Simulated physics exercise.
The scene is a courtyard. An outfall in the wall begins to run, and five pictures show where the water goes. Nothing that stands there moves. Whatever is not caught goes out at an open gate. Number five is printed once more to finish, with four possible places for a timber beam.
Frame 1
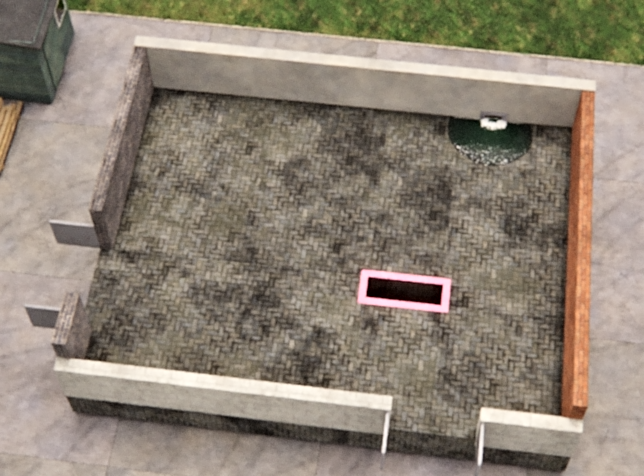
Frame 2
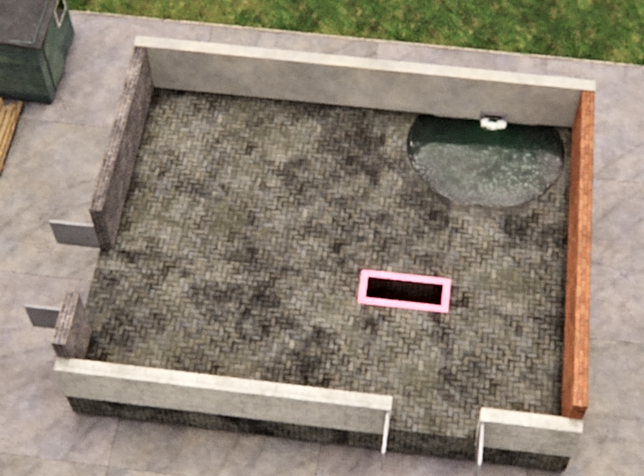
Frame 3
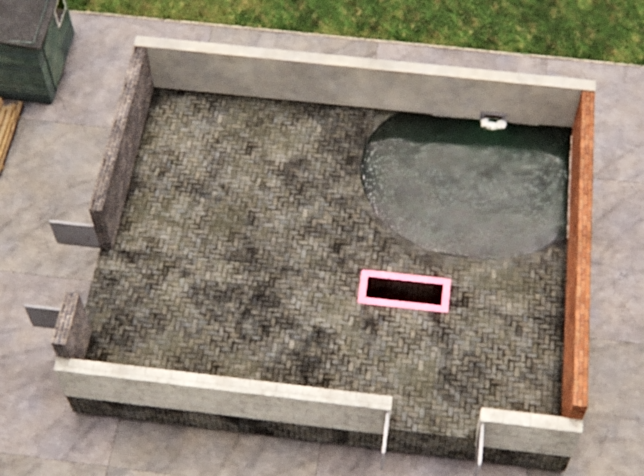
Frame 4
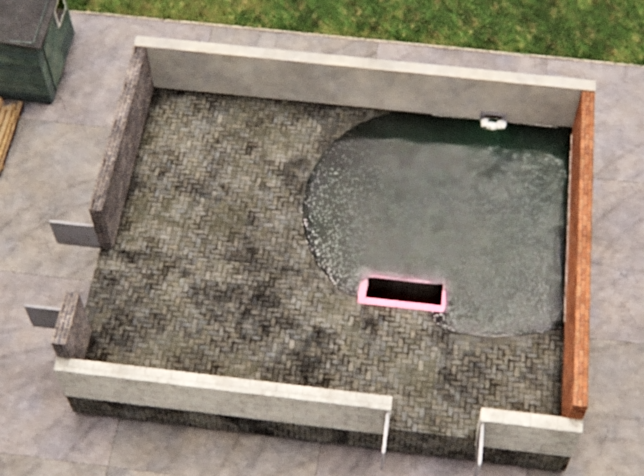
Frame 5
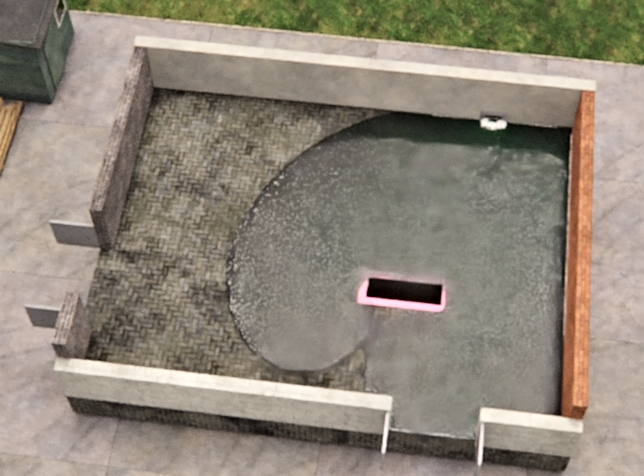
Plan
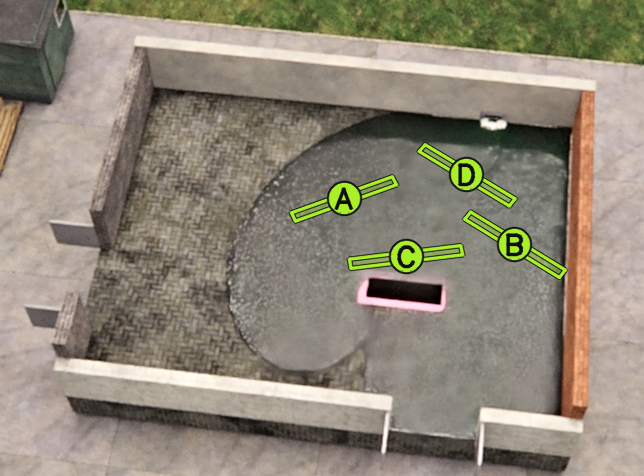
Walled paved courtyard with water spreading from an outlet in the far right corner, reaching and surrounding a pink-rimmed gully.
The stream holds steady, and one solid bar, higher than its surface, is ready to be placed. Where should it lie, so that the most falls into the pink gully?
A beats the others.
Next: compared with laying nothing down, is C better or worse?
Spot C is worse.
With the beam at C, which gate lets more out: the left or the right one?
More leaves on the left.
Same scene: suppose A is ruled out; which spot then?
Spot B.
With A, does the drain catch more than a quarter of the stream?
Yes.
In lime, A from (293, 216) to (394, 180); B from (467, 215) to (562, 273); C from (350, 263) to (461, 250); D from (422, 148) to (512, 202).
If A is chosen, about 32 % of the stream goes into the pink gully, about 61 % out by the gates.
If B is chosen, about 22 % of the stream goes into the pink gully, about 73 % out by the gates.
If C is chosen, about 8 % of the stream goes into the pink gully, about 87 % out by the gates.
If D is chosen, about 9 % of the stream goes into the pink gully, about 82 % out by the gates.
